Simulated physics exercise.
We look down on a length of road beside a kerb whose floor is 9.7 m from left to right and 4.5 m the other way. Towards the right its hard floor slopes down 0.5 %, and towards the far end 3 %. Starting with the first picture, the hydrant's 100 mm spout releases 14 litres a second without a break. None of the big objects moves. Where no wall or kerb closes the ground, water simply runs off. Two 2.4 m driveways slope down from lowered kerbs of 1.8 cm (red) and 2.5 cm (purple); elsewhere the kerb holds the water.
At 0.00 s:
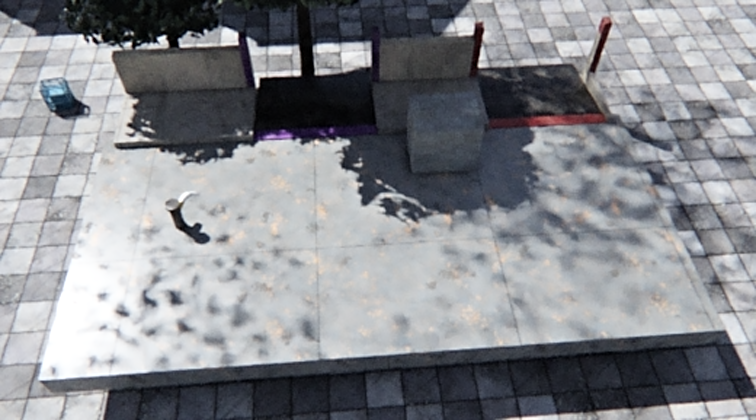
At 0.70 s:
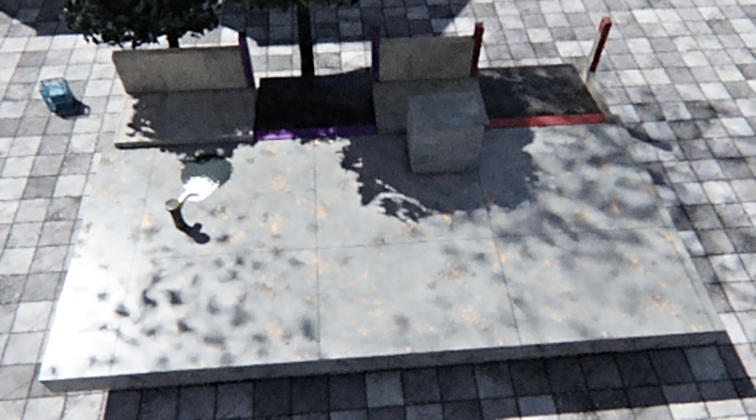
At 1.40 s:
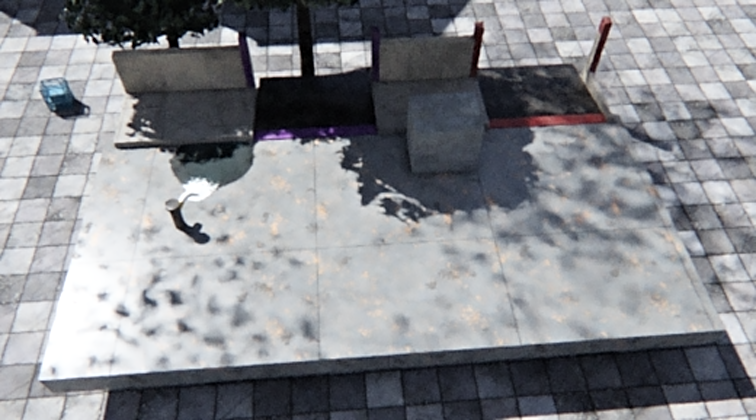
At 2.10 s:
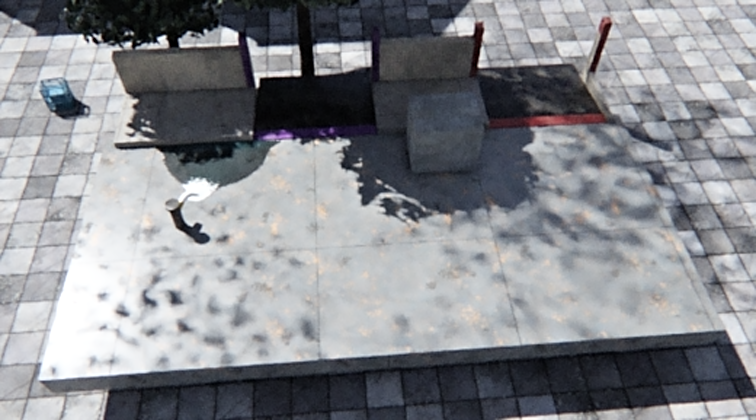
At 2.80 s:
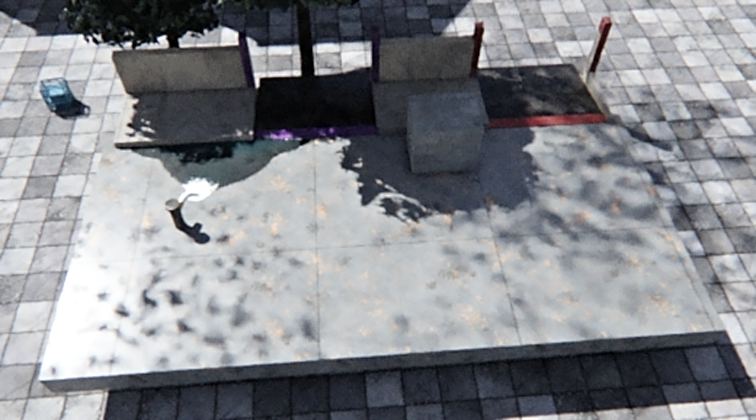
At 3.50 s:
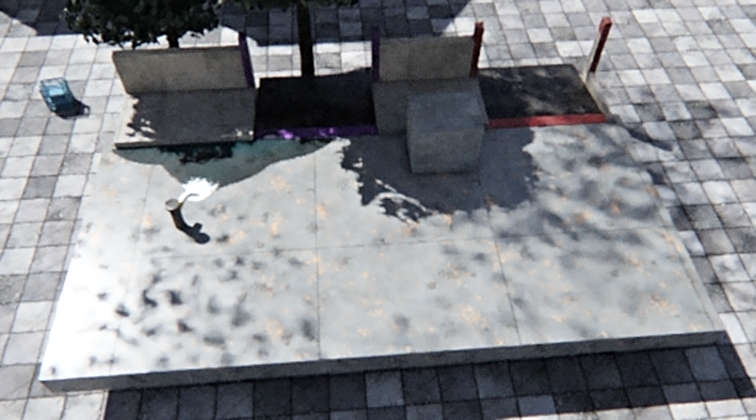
At the start, a jet of water has just emerged from a small spout on the left of a dry, pale paved slab. The water spreads as a shiny sheet toward the walls at the far edge, then widens there, its tip creeping right along the purple strip.
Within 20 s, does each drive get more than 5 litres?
The red drive: No; the purple drive: Yes.
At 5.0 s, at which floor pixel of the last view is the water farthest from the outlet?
Front tip: Around pixel (372, 139).
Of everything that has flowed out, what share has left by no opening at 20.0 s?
Close to 66 percent.
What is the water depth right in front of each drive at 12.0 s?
Depth (cm) - red: 0.8, purple: 3.0.
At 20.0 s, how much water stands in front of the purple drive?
I'd put it at around 4.0 centimetres deep.
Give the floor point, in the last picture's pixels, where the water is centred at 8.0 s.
I'd put it around (263, 154).
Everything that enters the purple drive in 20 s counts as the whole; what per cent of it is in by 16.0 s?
Around 50 per cent of it is in by then.
After 5.0 s water covers 10 % of the floor and is deepest (5 cm) near (212, 147); red drive not reached, purple drive 2.4 cm at the lowered kerb, 0 L in.
After 8.0 s water covers 10 % of the floor and is deepest (5 cm) near (212, 147); red drive not reached, purple drive 3 cm at the lowered kerb, 2 L in.
After 12.0 s water covers 15 % of the floor and is deepest (5 cm) near (212, 147); red drive 0.88 cm at the lowered kerb, 0 L in, purple drive 3.2 cm at the lowered kerb, 6 L in.
After 16.0 s water covers 20 % of the floor and is deepest (6 cm) near (212, 147); red drive 1.6 cm at the lowered kerb, 0 L in, purple drive 3.6 cm at the lowered kerb, 17 L in.
After 20.0 s water covers 20 % of the floor and is deepest (6 cm) near (212, 147); red drive 1.8 cm at the lowered kerb, 0 L in, purple drive 3.9 cm at the lowered kerb, 35 L in.
